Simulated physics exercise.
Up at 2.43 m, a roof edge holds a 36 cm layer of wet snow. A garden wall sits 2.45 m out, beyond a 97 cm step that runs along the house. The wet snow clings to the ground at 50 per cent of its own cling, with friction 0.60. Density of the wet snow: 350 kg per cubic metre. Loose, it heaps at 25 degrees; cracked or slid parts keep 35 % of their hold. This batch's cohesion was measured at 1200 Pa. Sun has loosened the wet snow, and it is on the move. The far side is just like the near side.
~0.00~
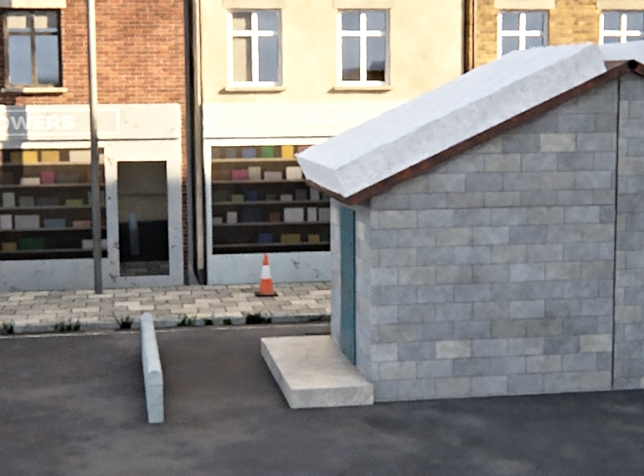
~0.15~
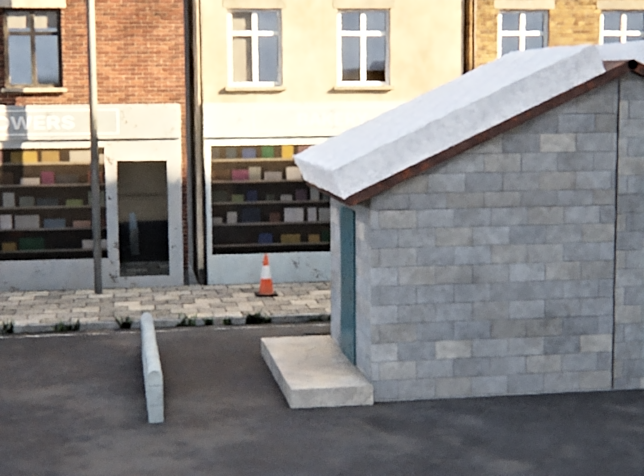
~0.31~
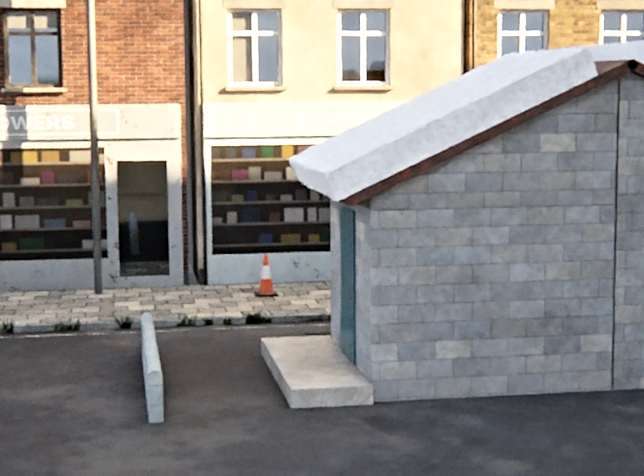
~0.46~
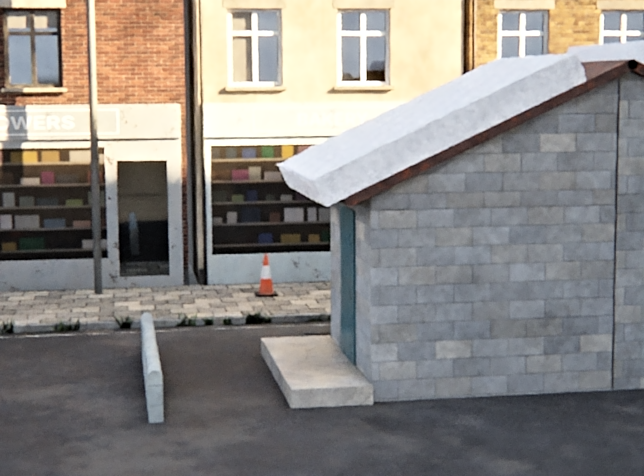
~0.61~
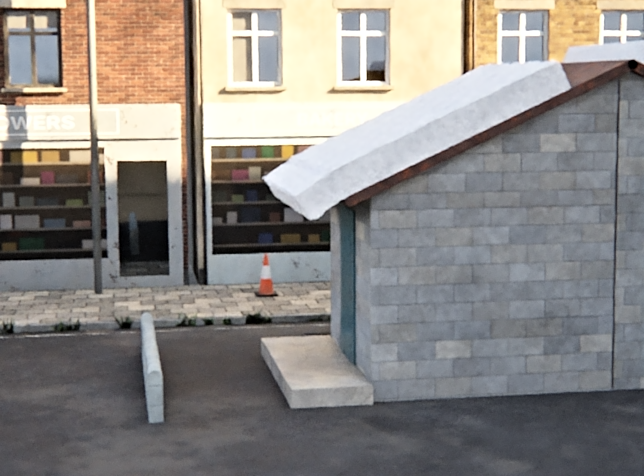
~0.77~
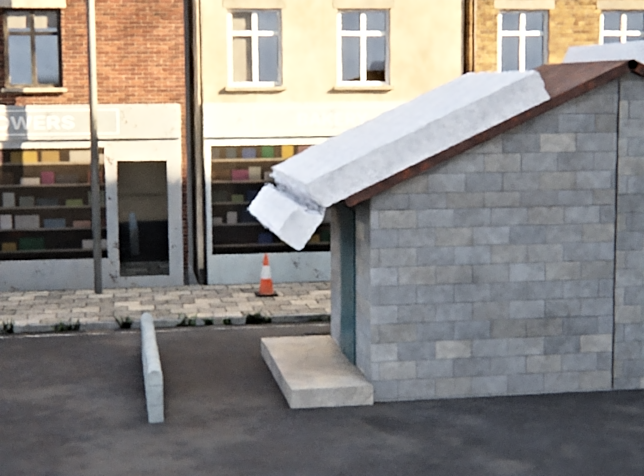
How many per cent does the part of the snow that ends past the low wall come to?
It comes to roughly 26 per cent.
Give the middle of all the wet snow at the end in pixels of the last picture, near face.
Near pixel (172, 391).
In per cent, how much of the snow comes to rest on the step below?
It comes to roughly 0 %.
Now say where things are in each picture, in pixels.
Foremost bit of the wet snow at (335, 168), 2 % of it past the eaves, in one piece, in the first frame.
Foremost bit of the wet snow at (333, 170), its middle shifted 2.8 cm, 2 % of it past the eaves, in one piece, in the second frame.
Foremost bit of the wet snow at (326, 173), its middle shifted 11 cm, 5 % of it past the eaves, in one piece, in the third frame.
Foremost bit of the wet snow at (314, 185), its middle shifted 27 cm, 9 % of it past the eaves, in one piece, in the fourth frame.
Foremost bit of the wet snow at (297, 200), its middle shifted 49 cm, 16 % of it past the eaves, cracking, in the fifth frame.
Foremost bit of the wet snow at (278, 231), its middle shifted 79 cm, 24 % of it past the eaves, cracking, in the sixth frame.
After 1.17 s, 71 % is still on the roof and 0 % is past the low wall.
After 1.65 s, 19 % is still on the roof and 0 % is past the low wall.
After 2.12 s, none is still on the roof and 21 % is past the low wall.
After 2.60 s, none is still on the roof and 26 % is past the low wall.
After 3.30 s, none is still on the roof and 26 % is past the low wall.
